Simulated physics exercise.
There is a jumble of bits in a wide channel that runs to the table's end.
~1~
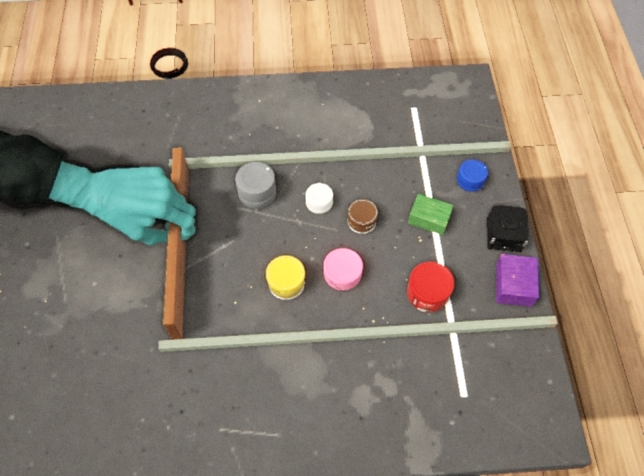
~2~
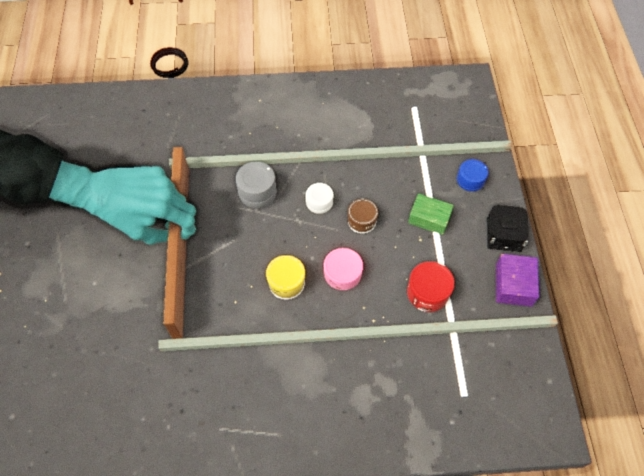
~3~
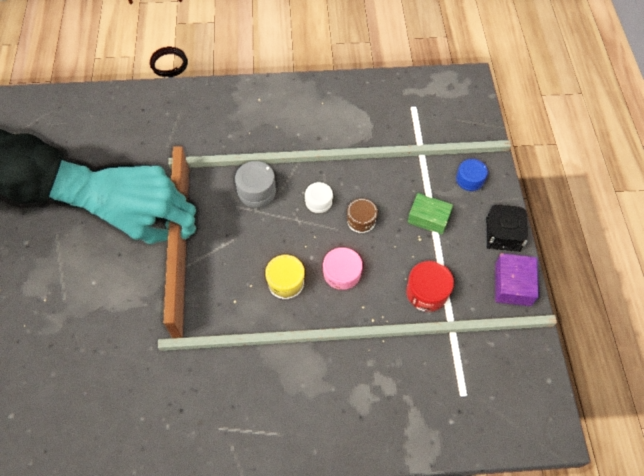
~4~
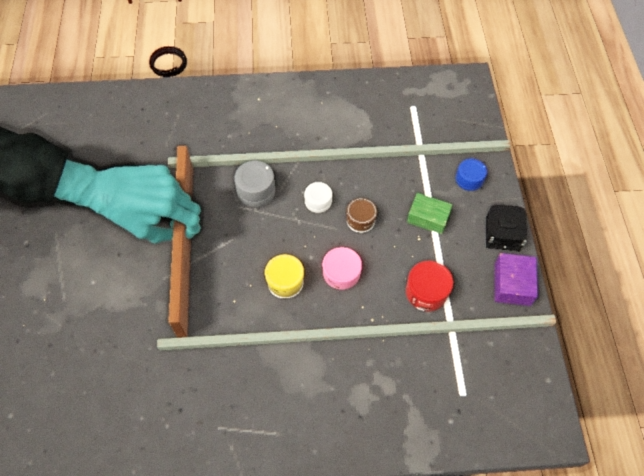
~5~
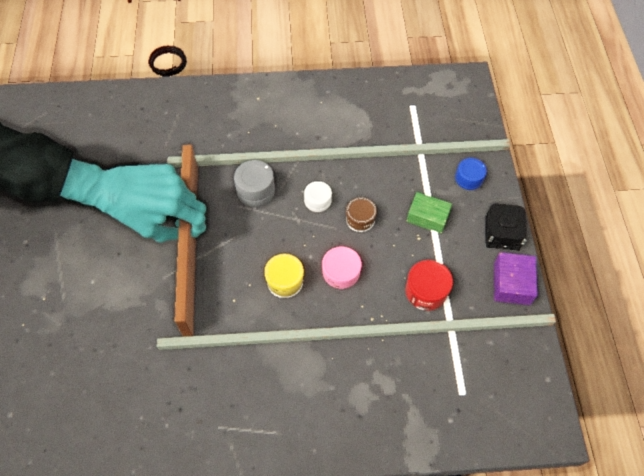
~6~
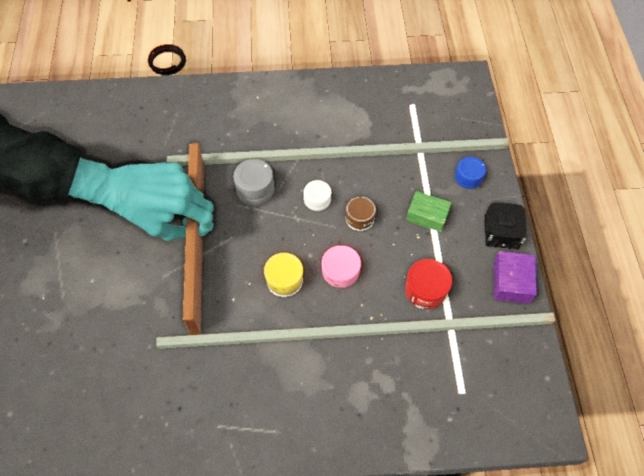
On a dark tabletop, a teal-gloved hand holds a brown board upright between two pale rails and slides it slightly to the right, while the loose tubs, lids and blocks ahead of it, some near a white line, stay put.
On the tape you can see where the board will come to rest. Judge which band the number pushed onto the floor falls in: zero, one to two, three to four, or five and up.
It falls in the zero band.
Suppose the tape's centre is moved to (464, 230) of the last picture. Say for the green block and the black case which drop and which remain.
Green block still up; black case down.
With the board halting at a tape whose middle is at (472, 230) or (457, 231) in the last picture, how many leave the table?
First 1, second 1.
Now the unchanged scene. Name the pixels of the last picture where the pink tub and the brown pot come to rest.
The first sits around (479, 240), while the other sits around (449, 224).
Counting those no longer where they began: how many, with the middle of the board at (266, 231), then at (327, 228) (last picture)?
The count is 2 at the first point and 5 at the second.
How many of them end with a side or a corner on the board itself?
It touches 4.
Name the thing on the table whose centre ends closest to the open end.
I reckon it's the black case.
Early on, none off yet; black case at rest near (505, 226); purple block at rest near (515, 277); blue lid at rest near (470, 173).
Finally, the number that fall off is zero.
